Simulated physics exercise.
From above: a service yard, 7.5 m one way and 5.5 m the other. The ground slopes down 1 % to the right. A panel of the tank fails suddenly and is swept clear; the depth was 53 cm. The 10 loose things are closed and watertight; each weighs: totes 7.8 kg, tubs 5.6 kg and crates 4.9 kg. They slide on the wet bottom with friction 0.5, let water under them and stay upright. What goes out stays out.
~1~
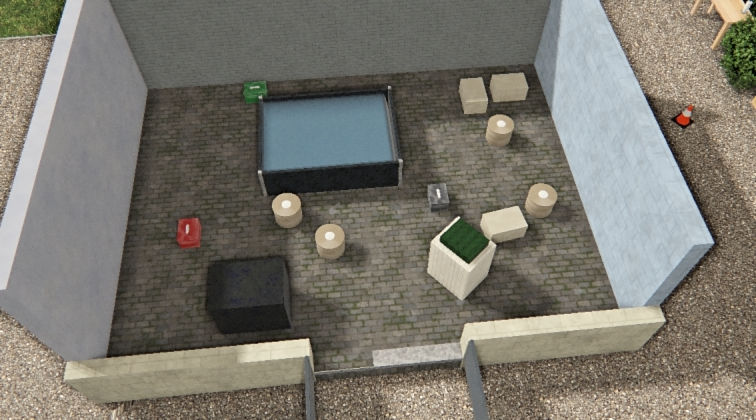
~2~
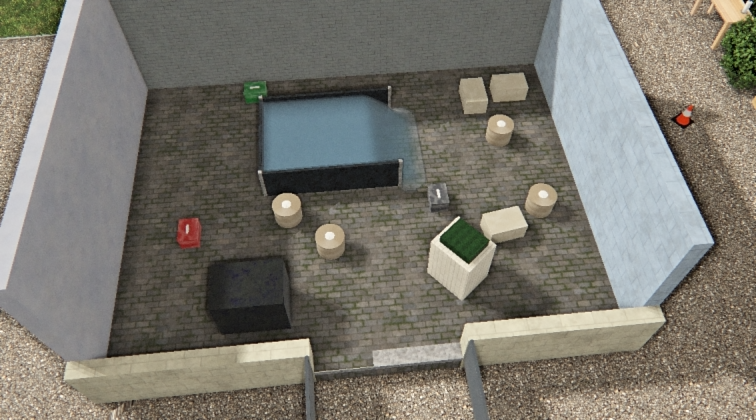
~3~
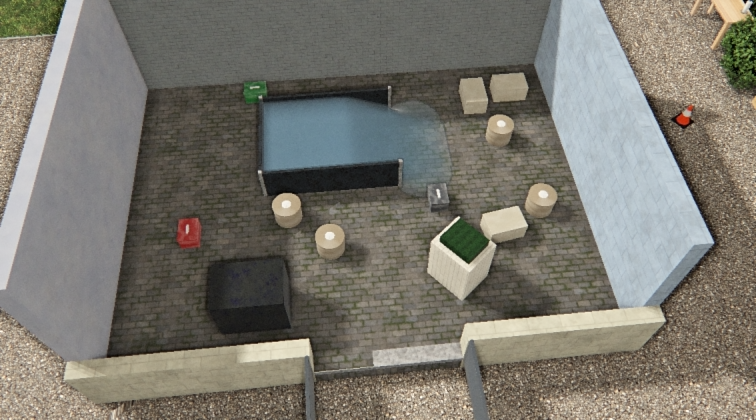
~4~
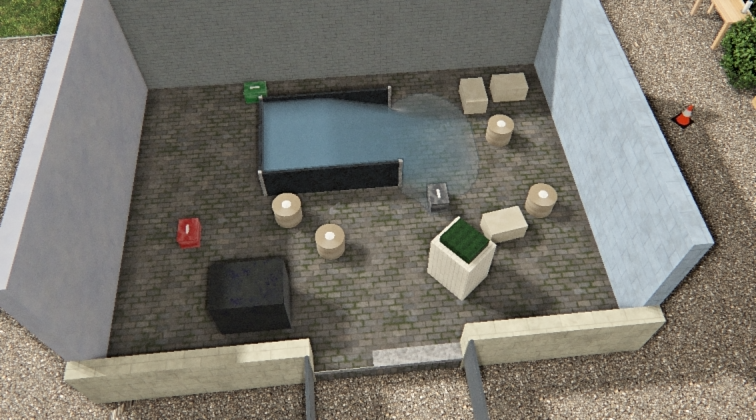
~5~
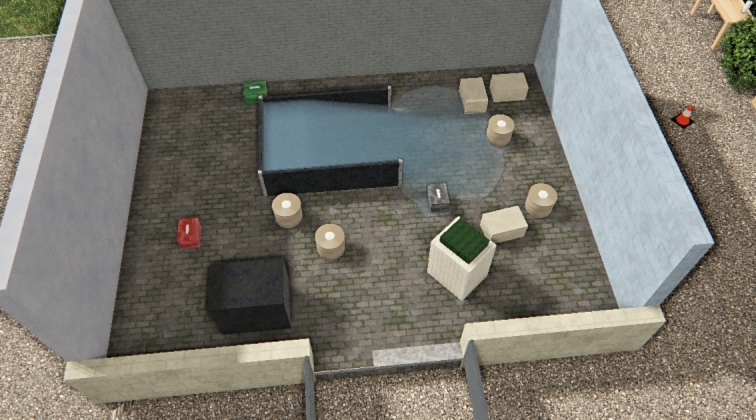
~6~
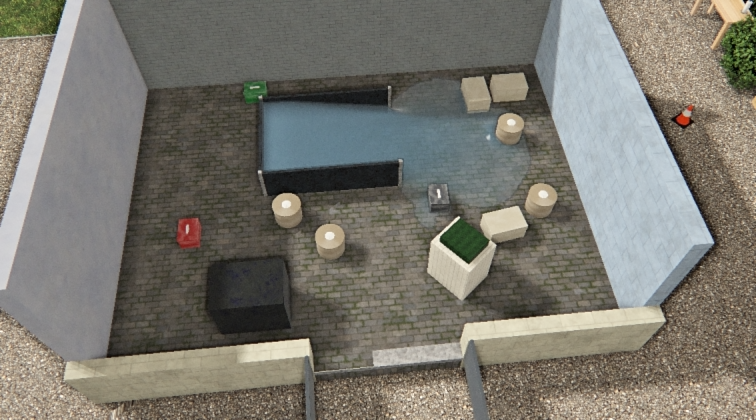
Service yard from above, with a tank's right side giving way, water spreading right across the paving and nudging a tub.
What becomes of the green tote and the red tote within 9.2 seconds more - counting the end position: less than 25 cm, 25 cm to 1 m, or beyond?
Green tote slides a little, red tote barely shifts.
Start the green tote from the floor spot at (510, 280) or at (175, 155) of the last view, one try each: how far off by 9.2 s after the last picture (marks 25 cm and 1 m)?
In that order: It gets carried off; it holds its place.
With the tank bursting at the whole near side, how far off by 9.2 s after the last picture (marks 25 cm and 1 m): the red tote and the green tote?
Then the red tote stays put, the green tote stays put.
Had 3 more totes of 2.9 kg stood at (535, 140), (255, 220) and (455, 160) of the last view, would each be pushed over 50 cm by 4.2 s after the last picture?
In that order: More, less, more.
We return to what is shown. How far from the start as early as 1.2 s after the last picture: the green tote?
About 0 cm.
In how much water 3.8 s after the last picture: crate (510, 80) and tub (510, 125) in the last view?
About 13 and 14 cm.
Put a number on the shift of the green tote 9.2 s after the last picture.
About 50 cm.
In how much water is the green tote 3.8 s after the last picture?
Roughly 0 cm.
Then, 1.2 s after the last picture the green tote is near (255, 88), 0.0 m from its start, aground; the red tote is near (187, 229), 0.0 m from its start, aground; 0 of 10 are out; 4 afloat.
Then, 3.8 s after the last picture the green tote is near (255, 88), 0.0 m from its start, aground; the red tote is near (187, 229), 0.0 m from its start, aground; 0 of 10 are out; 5 afloat.
Then, 6.2 s after the last picture the green tote is near (234, 90), 0.4 m from its start, aground; the red tote is near (187, 229), 0.0 m from its start, aground; 0 of 10 are out; 5 afloat.
Then, 9.2 s after the last picture the green tote is near (229, 91), 0.5 m from its start, aground; the red tote is near (187, 229), 0.0 m from its start, aground; 0 of 10 are out; 5 afloat.
